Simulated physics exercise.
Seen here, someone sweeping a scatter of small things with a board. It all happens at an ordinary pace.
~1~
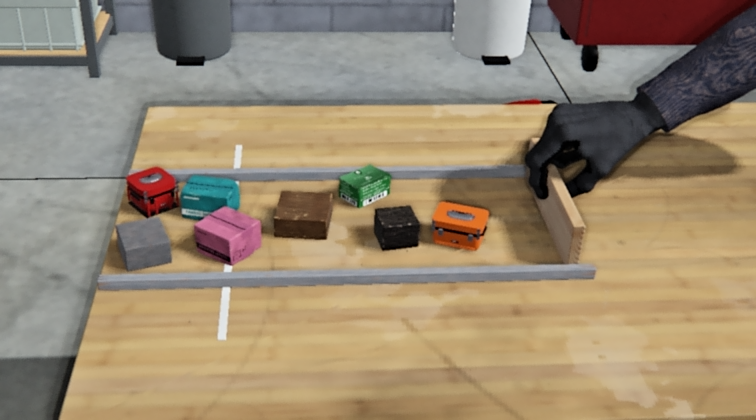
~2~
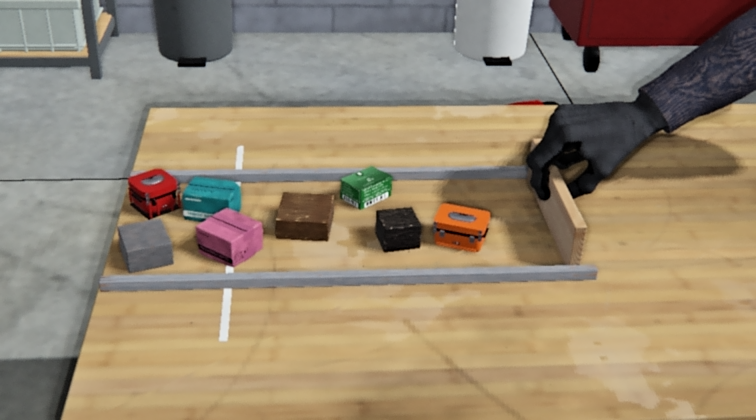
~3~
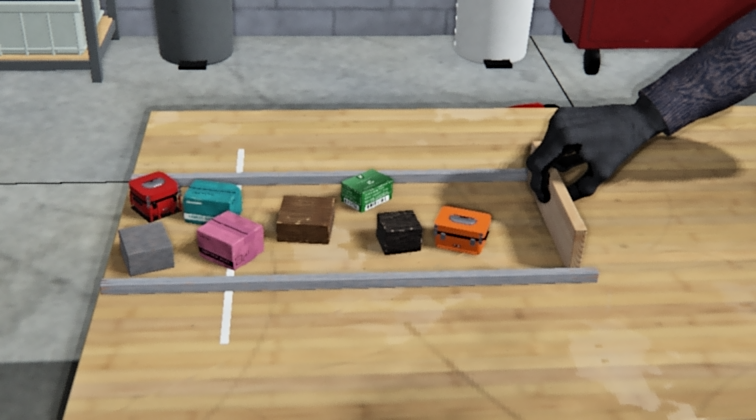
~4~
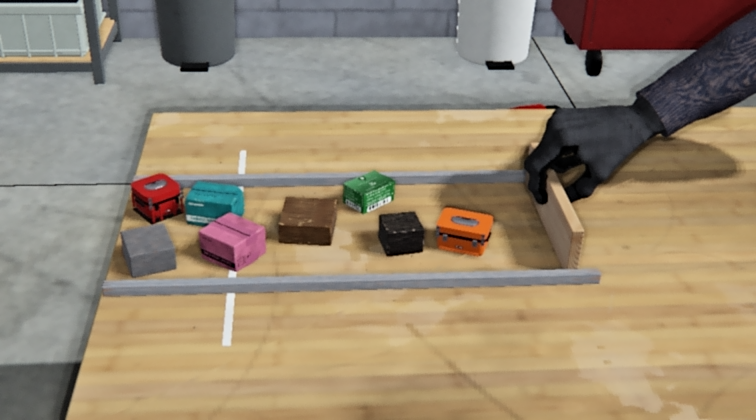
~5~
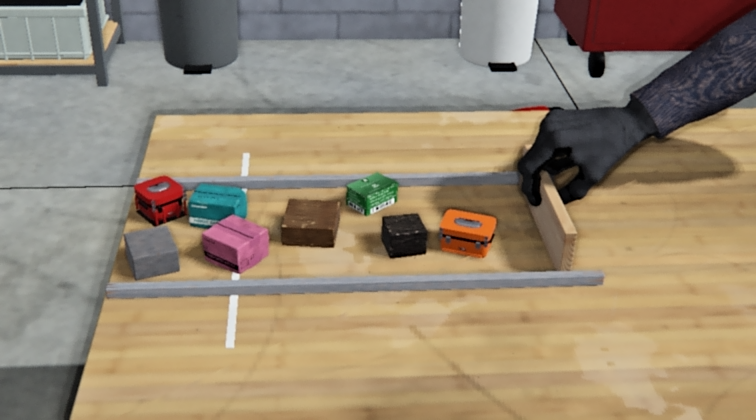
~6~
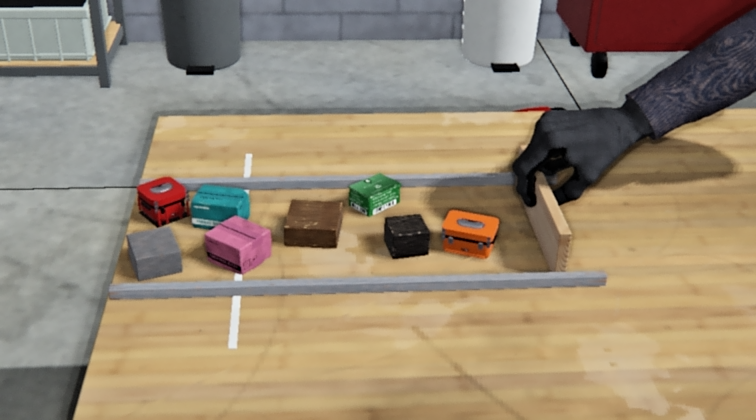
A black-gloved hand held a wooden board upright between two grey rails and moved it very slightly left, while the small colored boxes and blocks spread across the table showed little or no movement.
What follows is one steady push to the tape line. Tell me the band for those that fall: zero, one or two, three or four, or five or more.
Outcome: The number that fall off is one or two.
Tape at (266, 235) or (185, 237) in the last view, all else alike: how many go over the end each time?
It would be 1 and 5.
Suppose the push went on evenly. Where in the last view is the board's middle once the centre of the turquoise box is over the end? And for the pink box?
Near (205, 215) and (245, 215).
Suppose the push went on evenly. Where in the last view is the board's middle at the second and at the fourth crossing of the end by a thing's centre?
At (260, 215) for the second, at (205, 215) for the fourth.
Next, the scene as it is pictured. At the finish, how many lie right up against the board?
In contact: 2.
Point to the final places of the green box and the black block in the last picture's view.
The green box stops around (218, 194); the black block around (168, 252).
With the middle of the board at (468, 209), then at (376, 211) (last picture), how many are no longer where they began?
First 2, then 4.
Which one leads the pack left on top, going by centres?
That is the pink box.
Early on, none off yet; red case at rest near (163, 201); grey block at rest near (154, 253); turquoise box at rest near (221, 208).
A while later, none off yet; red case travelled a little near (152, 198); grey block travelled about its own width near (109, 257); turquoise box travelled a little near (196, 205).
Finally, the number that fall off is one or two; lost, grey block and red case.
